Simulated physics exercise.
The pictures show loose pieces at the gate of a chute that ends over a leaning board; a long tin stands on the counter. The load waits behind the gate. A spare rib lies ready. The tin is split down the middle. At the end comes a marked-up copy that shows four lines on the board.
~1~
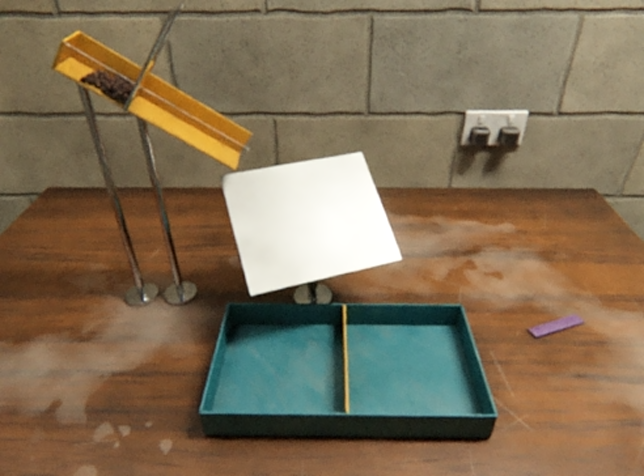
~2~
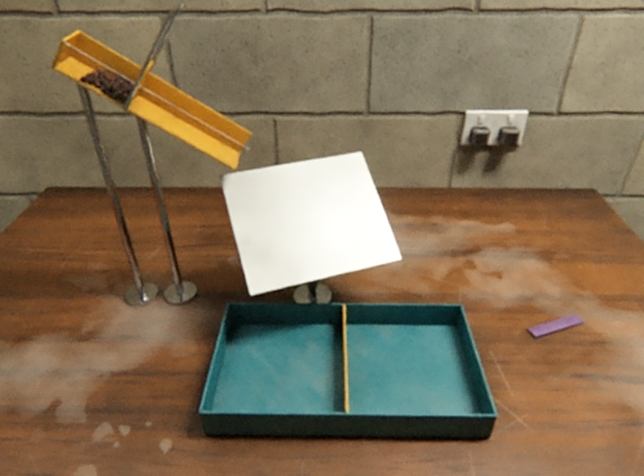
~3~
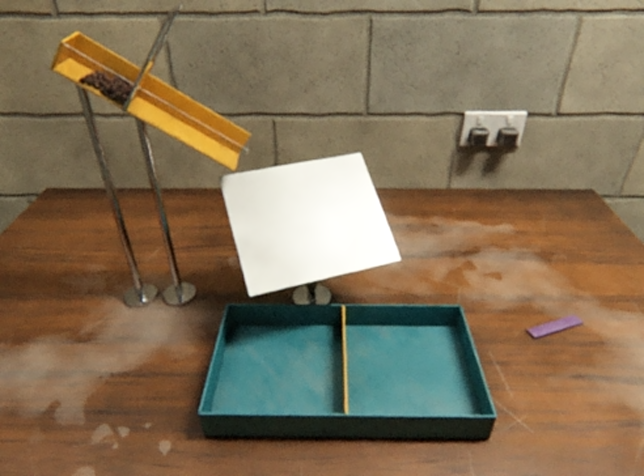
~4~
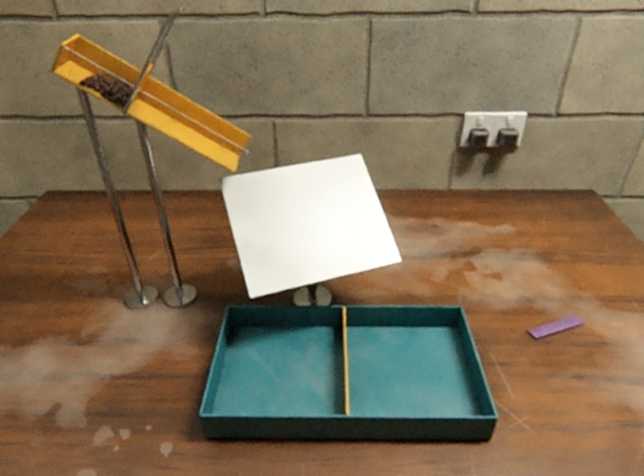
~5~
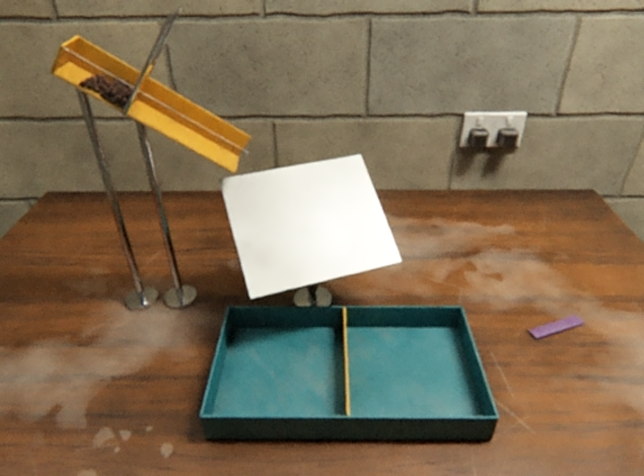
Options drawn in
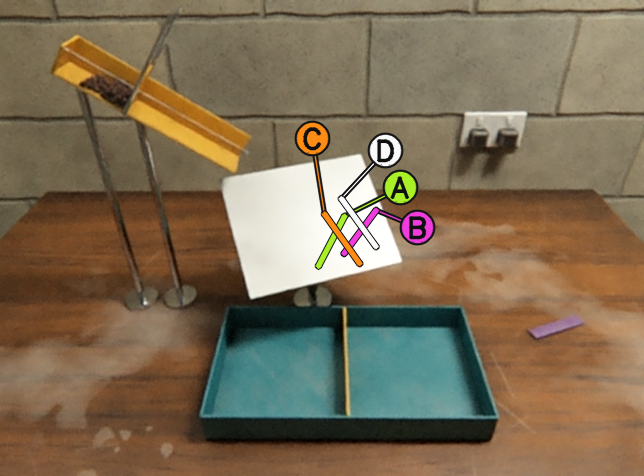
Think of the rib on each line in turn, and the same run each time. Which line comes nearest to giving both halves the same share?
B beats the others.
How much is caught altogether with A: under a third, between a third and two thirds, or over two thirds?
Line A gives over two thirds.
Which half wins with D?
Right.
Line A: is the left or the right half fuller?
The left half.
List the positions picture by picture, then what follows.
In the first frame, load behind the gate at (117, 86), allspice berries; lip of the chute at (237, 162), sloping gently.
In the second frame, middle of the board at (311, 217), tilted fairly steeply; middle of its low edge at (330, 276); of its high edge at (293, 163).
In the third frame, front corners of the tin at (199, 413) and (496, 416); front end of its middle wall at (347, 415); gate still shut at (145, 72).
In the fourth frame, middle of the load at (116, 89); lip at (237, 164).
In the fifth frame, middle of the load at (116, 90); lip at (237, 165).
On the marked copy, line A from (344, 216) to (318, 266); line B from (376, 210) to (344, 253); line C from (324, 214) to (359, 263); line D from (341, 198) to (376, 246).
With A, of what is caught, nearly all in the left half, a small part in the right.
With B, of what is caught, about half in the left half, about half in the right.
With C, of what is caught, a small part in the left half, nearly all in the right.
With D, of what is caught, a small part in the left half, nearly all in the right.
